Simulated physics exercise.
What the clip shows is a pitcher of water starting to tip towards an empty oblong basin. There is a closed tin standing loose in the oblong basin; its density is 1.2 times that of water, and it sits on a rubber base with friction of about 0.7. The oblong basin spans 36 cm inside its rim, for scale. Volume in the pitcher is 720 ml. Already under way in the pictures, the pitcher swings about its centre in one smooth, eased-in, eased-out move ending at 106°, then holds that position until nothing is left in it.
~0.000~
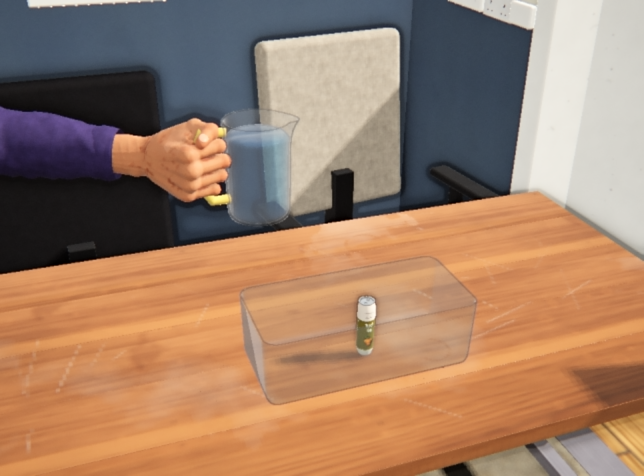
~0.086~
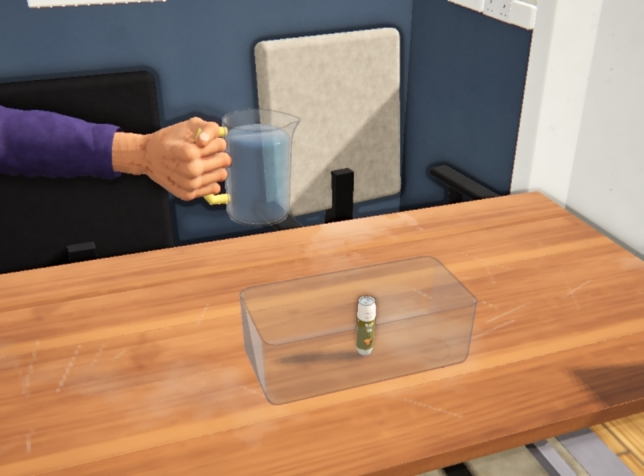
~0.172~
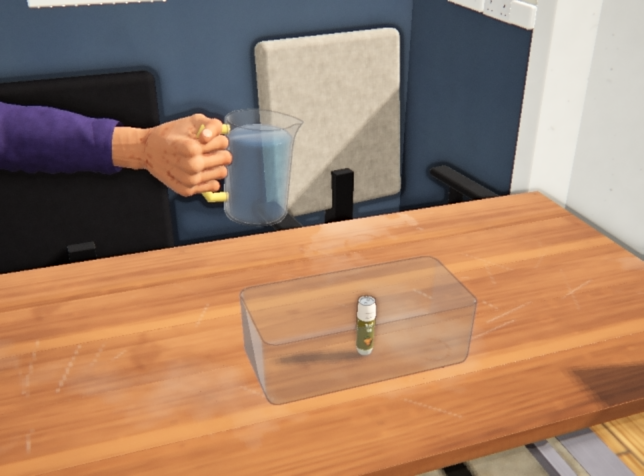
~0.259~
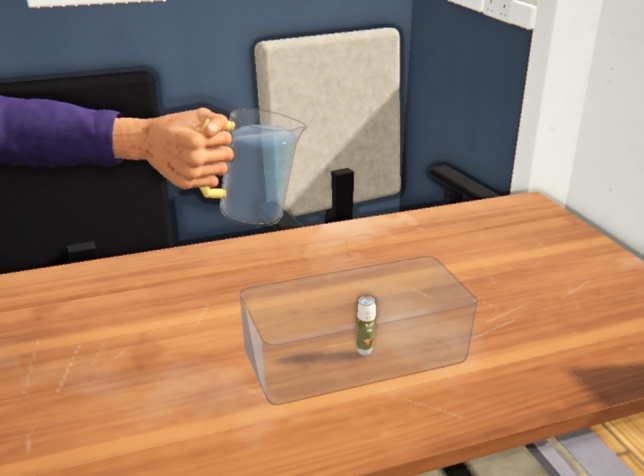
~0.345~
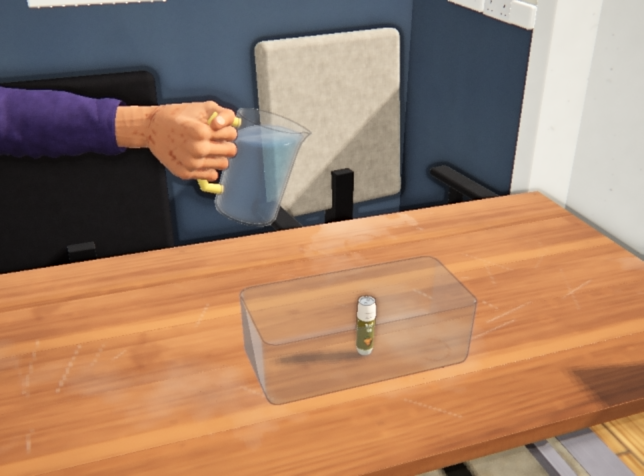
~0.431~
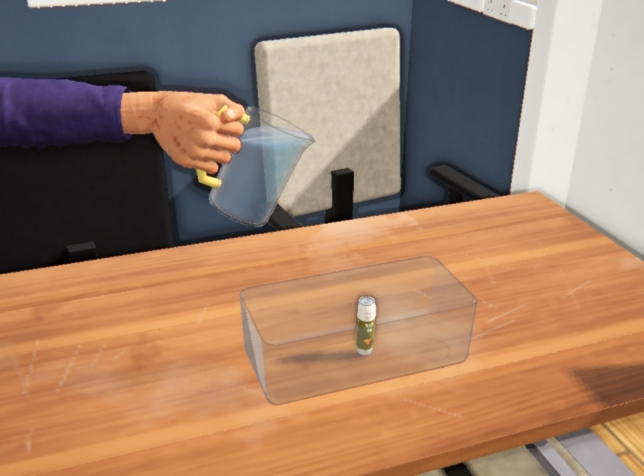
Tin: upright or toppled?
Toppled.
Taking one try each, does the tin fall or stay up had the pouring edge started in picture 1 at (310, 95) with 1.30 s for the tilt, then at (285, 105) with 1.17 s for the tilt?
Try 1: Still standing; try 2: Tipped over.
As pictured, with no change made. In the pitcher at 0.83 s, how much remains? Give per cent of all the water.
Close to 74 percent of the liquid remains at that time.
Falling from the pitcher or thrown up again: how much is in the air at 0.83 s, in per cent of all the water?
Roughly 20 percent.
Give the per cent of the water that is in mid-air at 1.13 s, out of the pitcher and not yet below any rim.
In-air share: About 30 %.
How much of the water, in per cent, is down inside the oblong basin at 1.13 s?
Some 44 percent.
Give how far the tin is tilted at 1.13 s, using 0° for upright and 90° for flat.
About 0 degrees from upright.
By 0.83 s the tilt is 78° and 75 per cent is still to pour; the tin stands where it began.
By 1.13 s the tilt is 103° and 27 per cent is still to pour; the tin stands where it began.
By 1.43 s the tilt is 106° and 2 per cent is still to pour; the tin leans 8°.
By 1.77 s the tilt is 106° and 0 per cent is still to pour; the tin lies on its side.
At rest the tin lies on its side.
